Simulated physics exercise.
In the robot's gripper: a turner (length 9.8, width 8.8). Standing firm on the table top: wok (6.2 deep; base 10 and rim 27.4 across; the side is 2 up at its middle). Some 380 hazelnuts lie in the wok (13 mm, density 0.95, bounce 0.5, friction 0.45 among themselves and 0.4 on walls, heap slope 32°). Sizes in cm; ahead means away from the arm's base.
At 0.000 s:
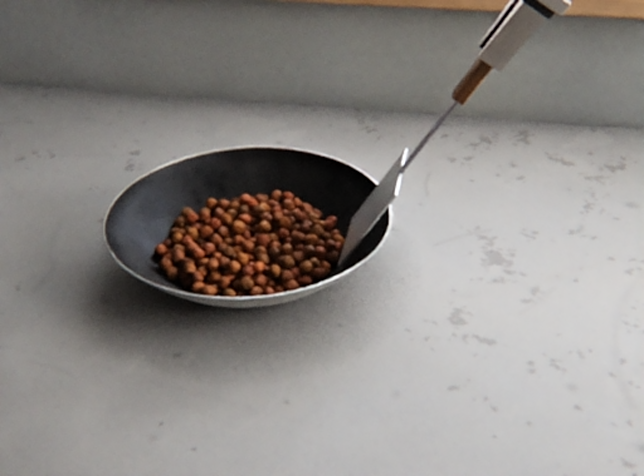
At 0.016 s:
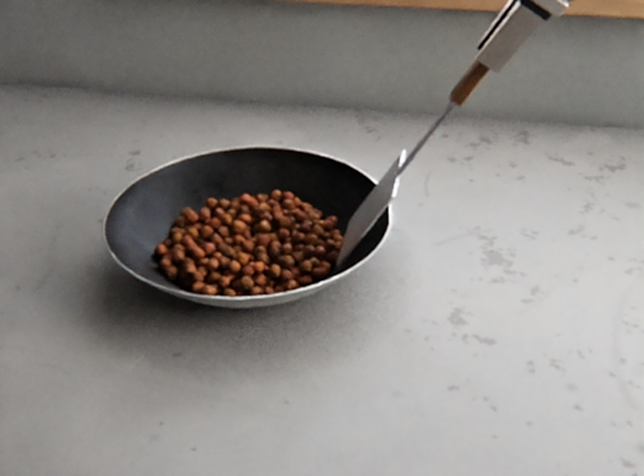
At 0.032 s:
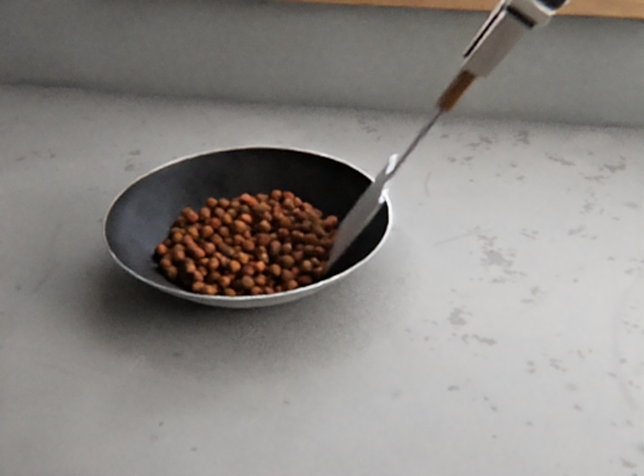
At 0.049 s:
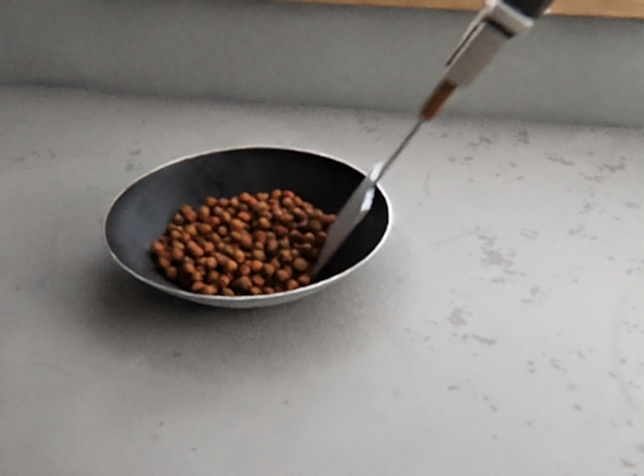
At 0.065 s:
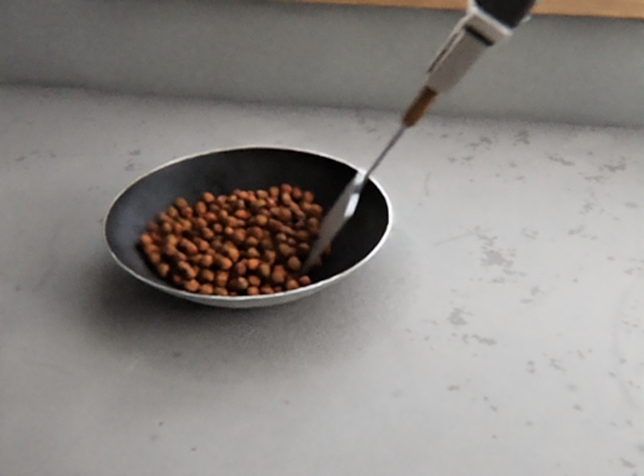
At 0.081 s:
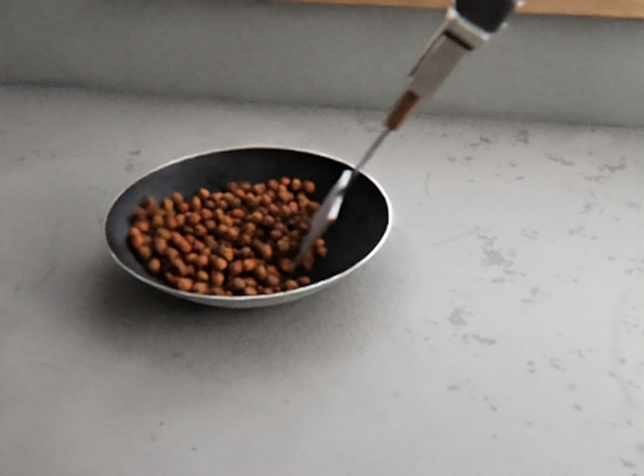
In a dark wok on a grey table top, a gripped turner pushes hazelnuts left.
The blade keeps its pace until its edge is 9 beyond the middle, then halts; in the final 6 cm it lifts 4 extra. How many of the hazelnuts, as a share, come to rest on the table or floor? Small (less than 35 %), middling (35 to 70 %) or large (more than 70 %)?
Share on the table or floor: Middling (35 to 70 %).
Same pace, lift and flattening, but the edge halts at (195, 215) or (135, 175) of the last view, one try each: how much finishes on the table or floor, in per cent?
About 20 and 55 per cent.
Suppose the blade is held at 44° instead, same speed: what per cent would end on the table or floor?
Then about 40 per cent.
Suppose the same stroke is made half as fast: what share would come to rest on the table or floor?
Then about 25 per cent.
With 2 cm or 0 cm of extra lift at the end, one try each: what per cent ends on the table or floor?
About 55 and 50 per cent.
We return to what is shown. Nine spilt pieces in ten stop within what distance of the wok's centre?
Some 60 cm.
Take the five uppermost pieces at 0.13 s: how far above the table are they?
About 8 cm.
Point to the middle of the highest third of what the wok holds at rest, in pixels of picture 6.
Around (188, 231).
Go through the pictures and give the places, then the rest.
The turner top edge at (402, 171), sloping 59°; upper third of the load around (252, 238), from x 160 to 340, top at y 195; 380 in the wok, in the first picture.
The turner top edge at (400, 172), sloping 59°; upper third of the load around (252, 238), from x 160 to 340, top at y 195, in the second picture.
The turner top edge at (389, 178), sloping 59°; upper third of the load around (252, 238), from x 160 to 335, top at y 195, in the third picture.
The turner top edge at (372, 185), sloping 59°; upper third of the load around (250, 236), from x 155 to 330, top at y 195, in the fourth picture.
The turner top edge at (356, 190), sloping 59°; upper third of the load around (241, 234), from x 145 to 330, top at y 190, in the fifth picture.
The turner top edge at (340, 193), sloping 59°; upper third of the load around (227, 229), from x 135 to 330, top at y 185; 380 in the wok, in the sixth picture.
After 0.13 s, sloping 59°, highest piece 9 above the table; 378 in the wok, 2 on the blade or in flight.
After 0.18 s, sloping 59°, highest piece 10 above the table; 371 in the wok, 9 on the blade or in flight.
After 0.40 s, sloping 59°, highest piece 17 above the table; 199 in the wok, 99 on the table or floor, 82 on the blade or in flight.
After 1.45 s, sloping 59°, highest piece 5 above the table; 199 in the wok, 181 on the table or floor.
In the end, 199 in the wok, 181 on the table or floor. That is 48 % on the table or floor.
